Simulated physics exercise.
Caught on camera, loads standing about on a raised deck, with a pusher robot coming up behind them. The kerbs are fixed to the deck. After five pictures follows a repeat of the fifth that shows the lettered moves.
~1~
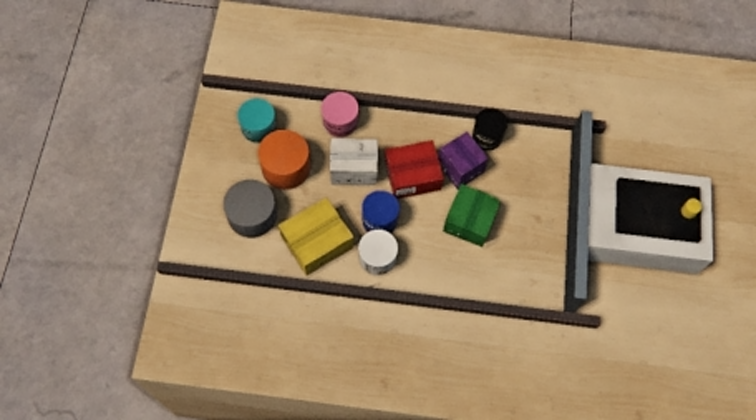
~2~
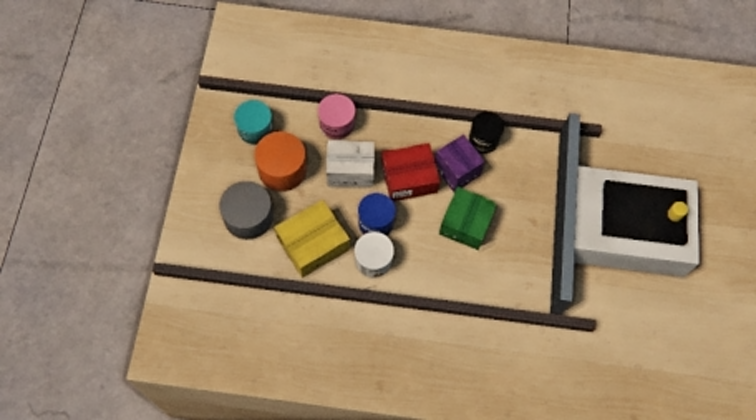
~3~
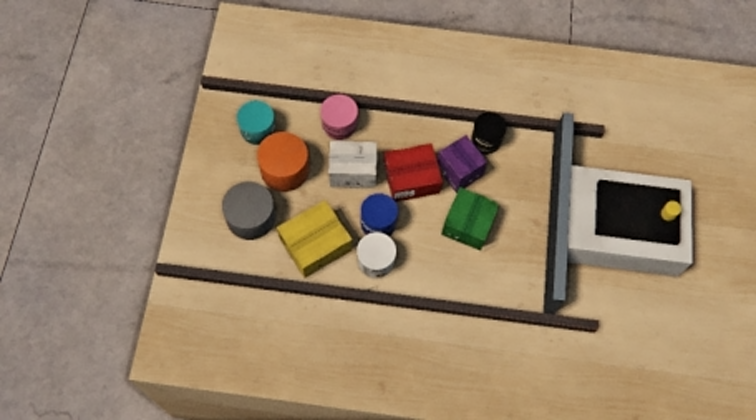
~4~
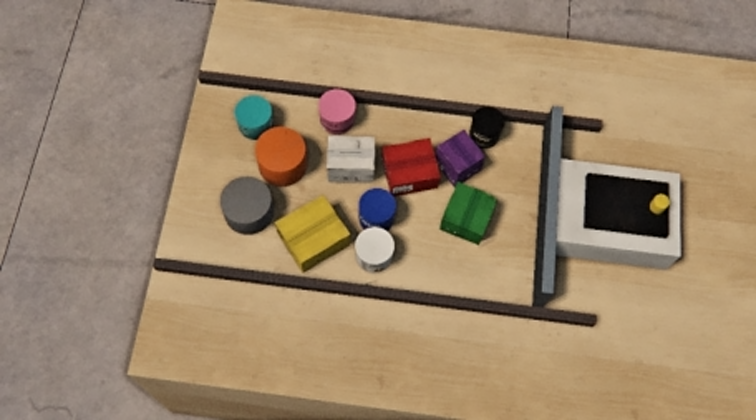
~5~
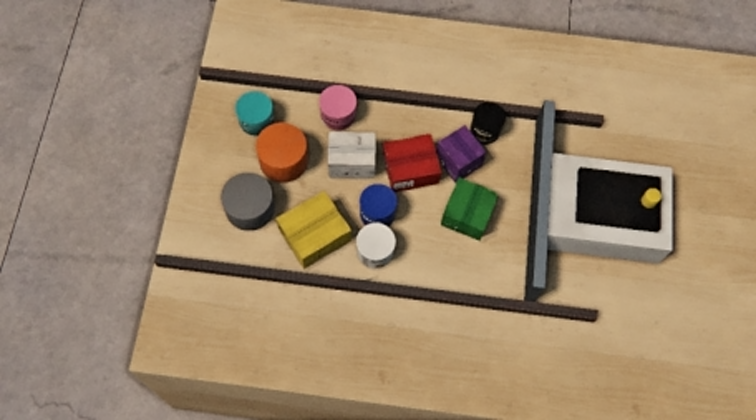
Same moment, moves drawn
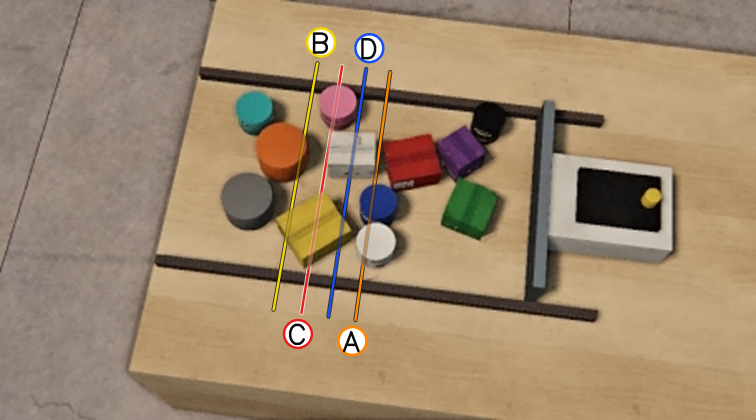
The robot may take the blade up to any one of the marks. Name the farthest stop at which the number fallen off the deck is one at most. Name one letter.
It can go as far as B.
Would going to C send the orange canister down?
By then, yes.
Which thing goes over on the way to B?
The orange canister goes over.
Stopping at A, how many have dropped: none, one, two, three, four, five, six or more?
By then, none.
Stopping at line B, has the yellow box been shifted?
By then, yes.
On the marked copy, A at (374, 189); B at (297, 179); C at (323, 182); D at (348, 186).
Taking B. A third of the way, robot (522, 187); black pail (438, 115); white box (340, 156).
Two thirds of the way, robot (433, 176); orange canister (210, 152); turquoise pail (254, 110).
When it is over, robot (366, 168); orange canister over the edge; white box (194, 137); one fallen.
As for the rest, A is within the limit but short; C is within the limit but short; D is within the limit but short.
